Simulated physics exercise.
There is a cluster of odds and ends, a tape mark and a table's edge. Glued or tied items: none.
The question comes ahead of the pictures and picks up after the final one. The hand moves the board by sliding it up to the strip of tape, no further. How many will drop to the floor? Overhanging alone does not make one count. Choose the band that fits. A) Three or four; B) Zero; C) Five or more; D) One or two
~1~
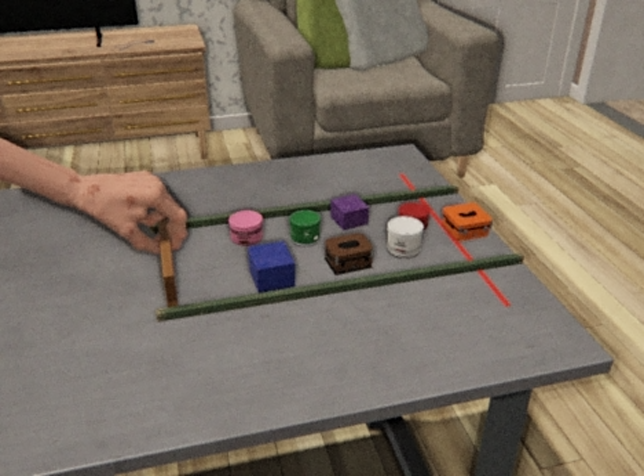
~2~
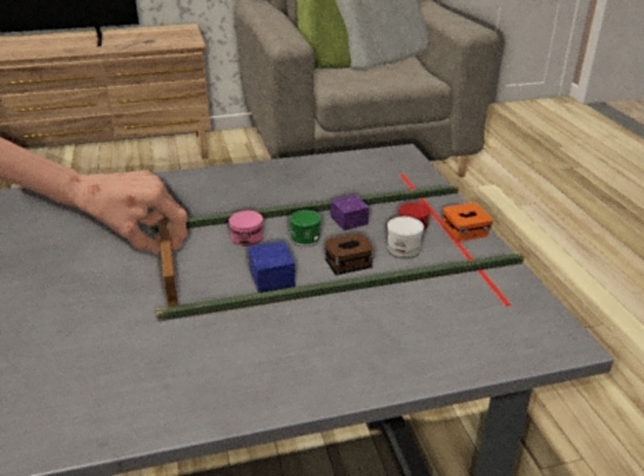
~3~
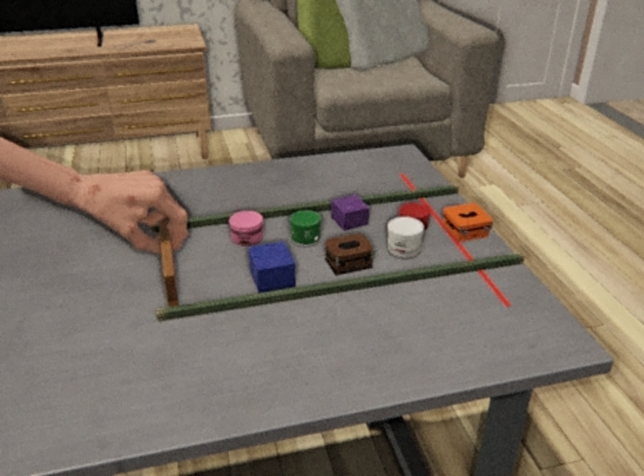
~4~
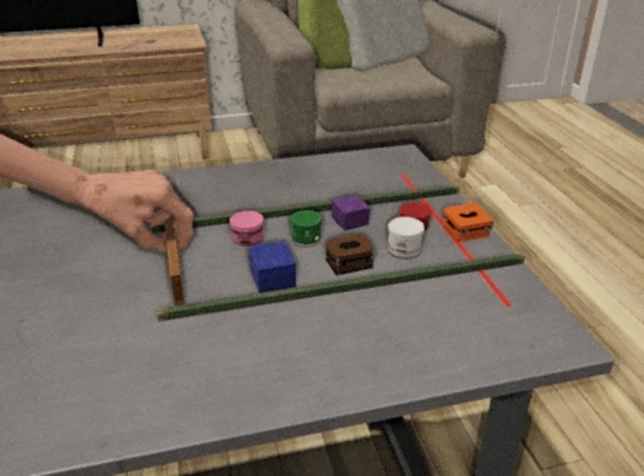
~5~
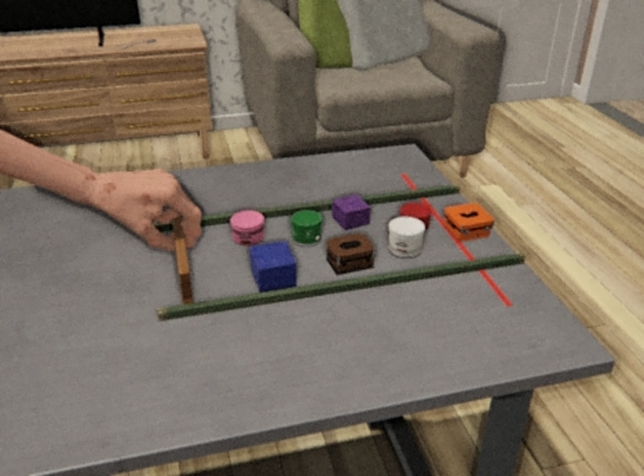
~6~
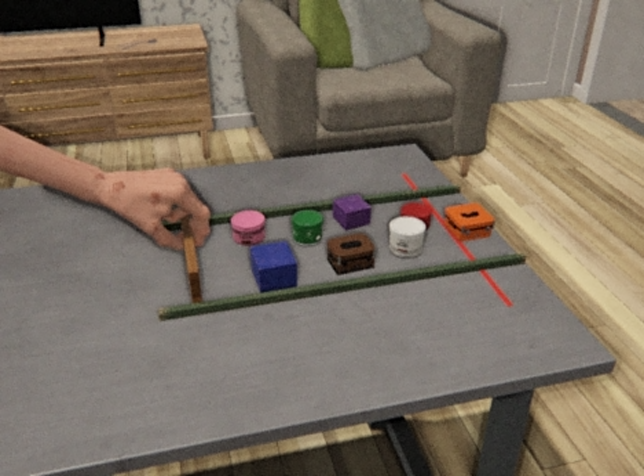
A.
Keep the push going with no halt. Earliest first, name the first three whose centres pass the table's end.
You'd get the orange case first, then the white tin, and the brown case after that.
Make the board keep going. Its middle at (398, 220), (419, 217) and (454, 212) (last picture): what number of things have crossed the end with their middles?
Respectively 1, 2 and 5.
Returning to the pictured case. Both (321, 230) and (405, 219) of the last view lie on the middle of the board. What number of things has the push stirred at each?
Counts: 6 and 8.
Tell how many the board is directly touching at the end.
The answer is 3.
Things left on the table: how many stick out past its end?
I get 2.
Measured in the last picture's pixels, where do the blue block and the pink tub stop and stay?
Same order as the question: First (483, 237), second (449, 201).
Early on, none off yet; orange case at rest near (468, 223); red tub at rest near (416, 217); white tin at rest near (407, 238).
A while later, none off yet; orange case travelled a little near (484, 219); red tub at rest near (418, 218); white tin travelled well along near (470, 230).
Finally, the number that fall off is three or four; lost, brown case, white tin and orange case.
